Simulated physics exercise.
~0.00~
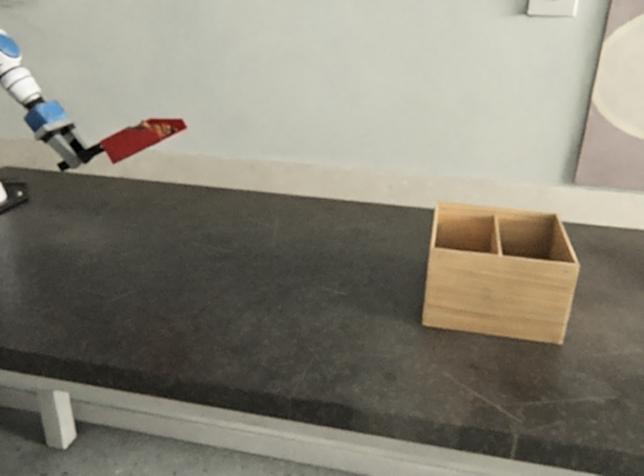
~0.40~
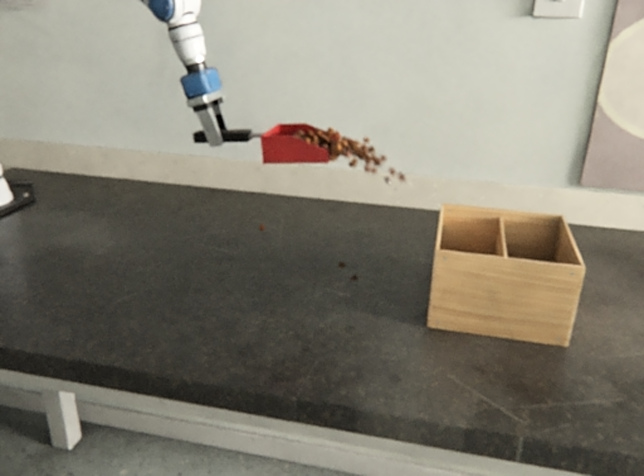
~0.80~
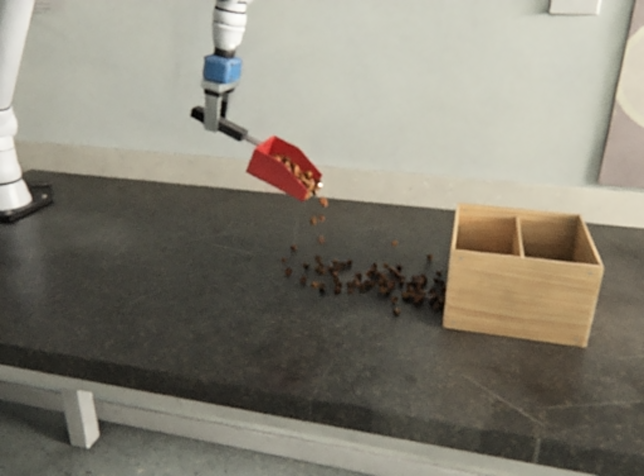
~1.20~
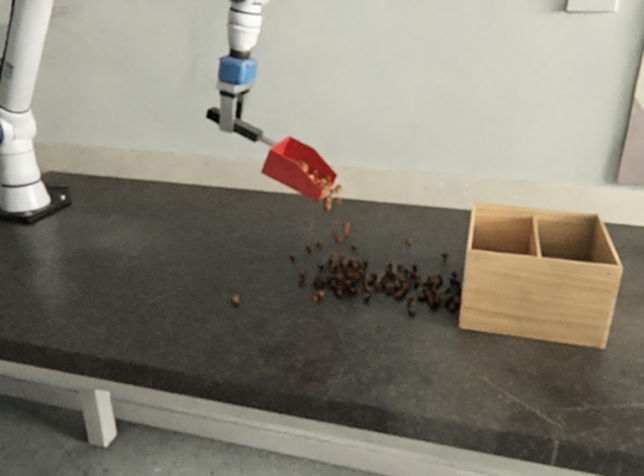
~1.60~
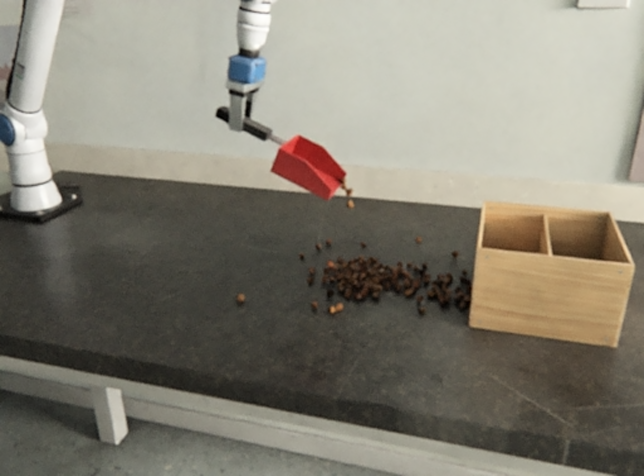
At the start, a robot arm at the left holds a red scoop loaded with small brown pellets above a dark countertop, with a divided wooden box standing to the right. The arm carries the scoop rightward, and a stream of pellets flies out over its front edge toward the box. Next the scoop tips steeply downward, and pellets collect on the counter in front of the box's left side. The scoop then stays tilted while more pellets trickle out. In the last view, a dark scattered pile lies beside the box as a few final pellets drop.
